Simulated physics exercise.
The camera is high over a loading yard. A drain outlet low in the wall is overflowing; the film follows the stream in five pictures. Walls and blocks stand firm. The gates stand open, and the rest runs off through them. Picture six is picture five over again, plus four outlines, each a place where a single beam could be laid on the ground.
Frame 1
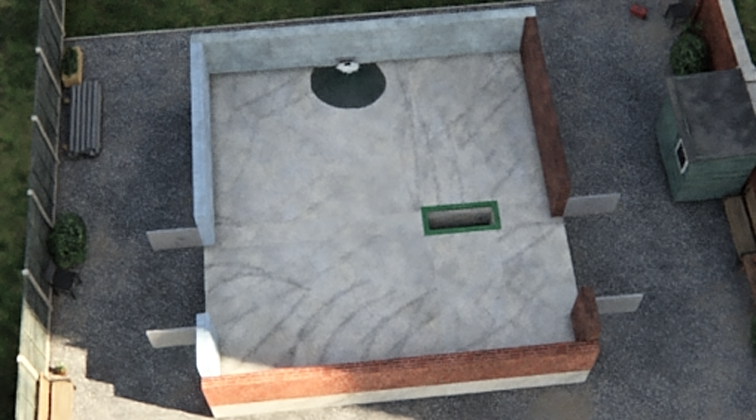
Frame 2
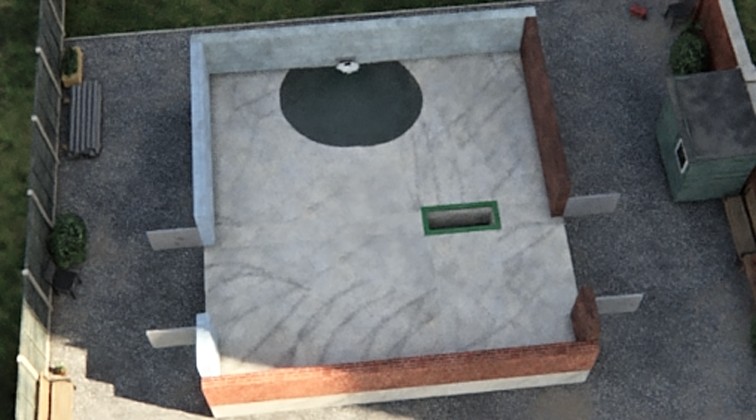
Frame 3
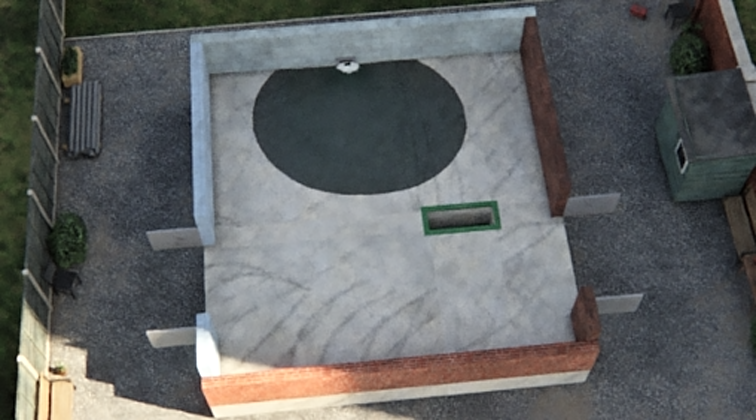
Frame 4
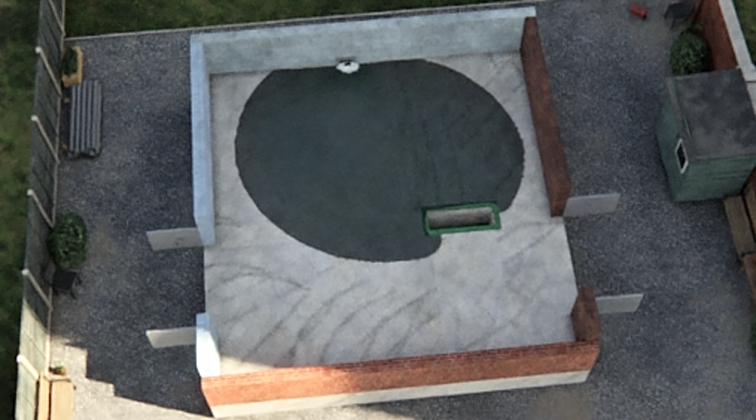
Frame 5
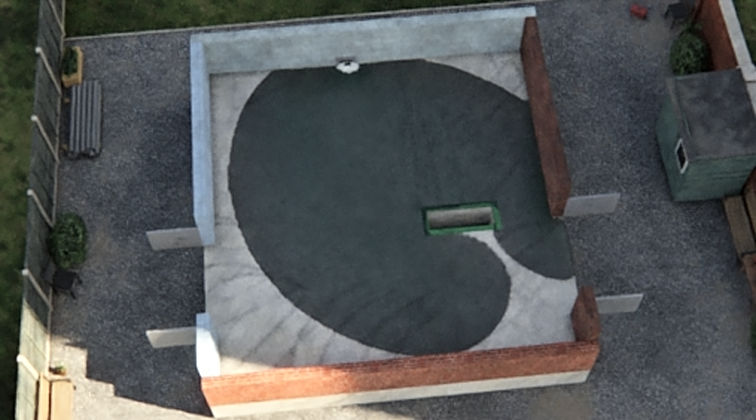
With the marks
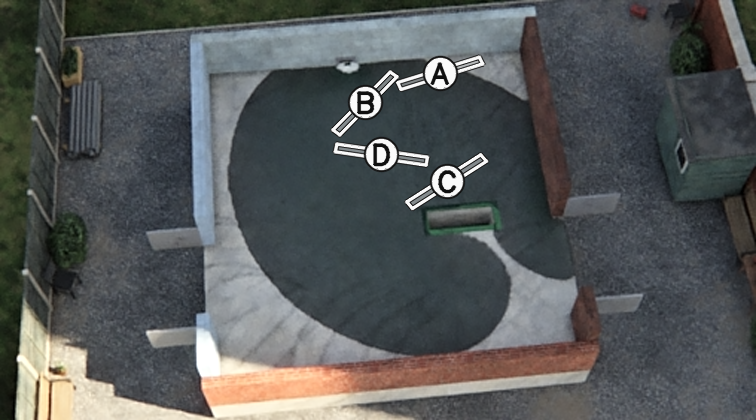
Dark water spreading from an outfall across a pale walled yard, reaching a green-edged drain pit and wrapping around it.
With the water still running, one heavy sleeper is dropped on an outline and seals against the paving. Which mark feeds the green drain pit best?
A beats the others.
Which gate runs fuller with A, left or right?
The right one.
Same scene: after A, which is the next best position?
D it is.
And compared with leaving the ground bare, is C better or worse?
Position C is worse.
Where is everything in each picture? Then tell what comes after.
Outfall at (346, 61); green drain pit at (461, 218); open gate at (561, 265); open gate at (217, 290); water covers 3 % of the ground and shows as far out as (352, 105); green drain pit still dry.
Water covers 11 % of the ground and shows as far out as (408, 126); green drain pit still dry.
Water covers 24 % of the ground and shows as far out as (405, 186); green drain pit still dry.
Water covers 43 % of the ground and shows as far out as (507, 205); green drain pit taking water.
Water covers 67 % of the ground and shows as far out as (481, 333); green drain pit taking water.
On the marked copy, A from (399, 85) to (481, 60); B from (336, 132) to (393, 74); C from (409, 205) to (483, 158); D from (336, 147) to (426, 161).
Choosing A, about 29 % of the stream runs into the green drain pit, about 69 % out by the gates.
Choosing B, about 9 % of the stream runs into the green drain pit, about 91 % out by the gates.
Choosing C, about 9 % of the stream runs into the green drain pit, about 88 % out by the gates.
Choosing D, about 16 % of the stream runs into the green drain pit, about 81 % out by the gates.
